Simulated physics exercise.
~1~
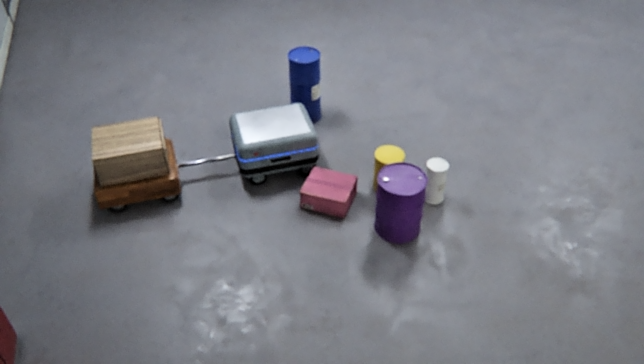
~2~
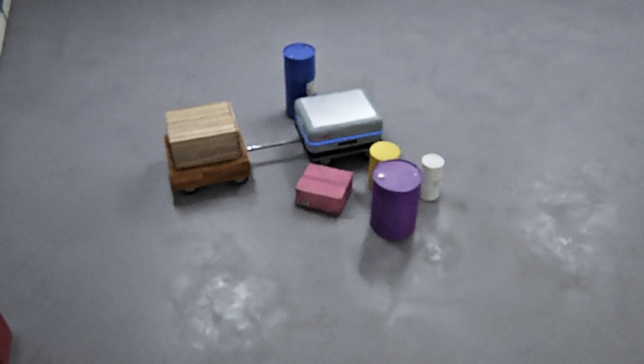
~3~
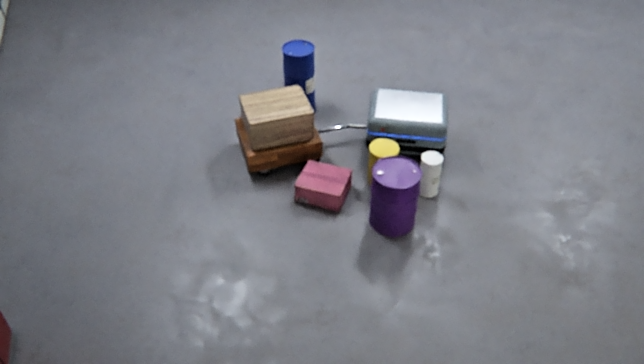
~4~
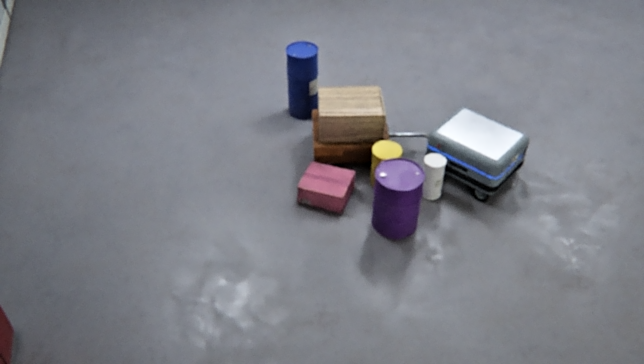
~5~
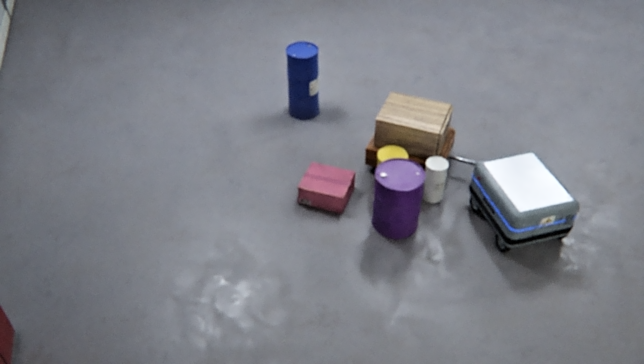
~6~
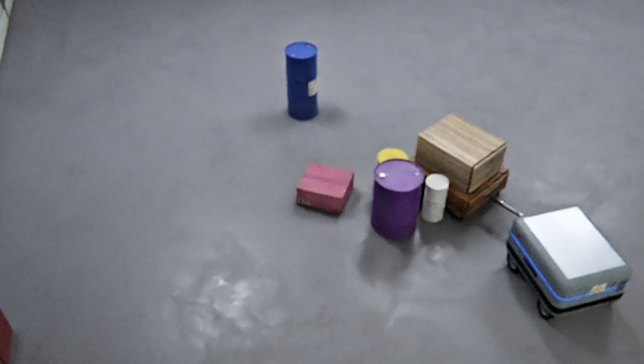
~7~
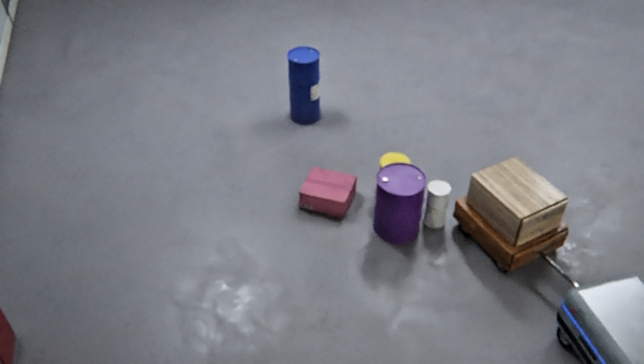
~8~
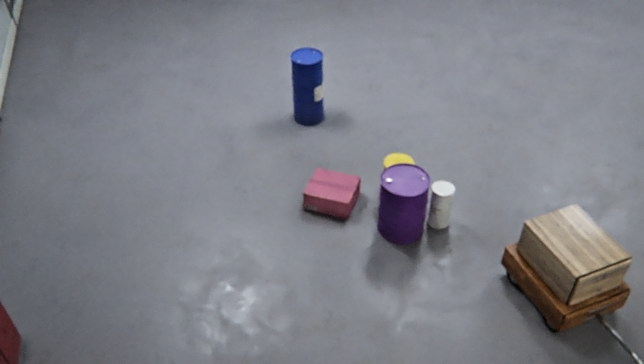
A silver and black tug with a blue stripe pulls a small orange-brown cart carrying a wooden crate across a grey floor, seen from above by a slightly swaying camera. A blue drum stands at the back, with a pink box, yellow pail, purple drum and white canister grouped near the middle. The tug drives right, passes behind the group, then curves down towards the lower right. As the cart follows closely, the pail shifts slightly and then the canister is nudged forward, both staying upright. The tug leaves view at the lower right, the cart close behind, while the drums and box remain in place.
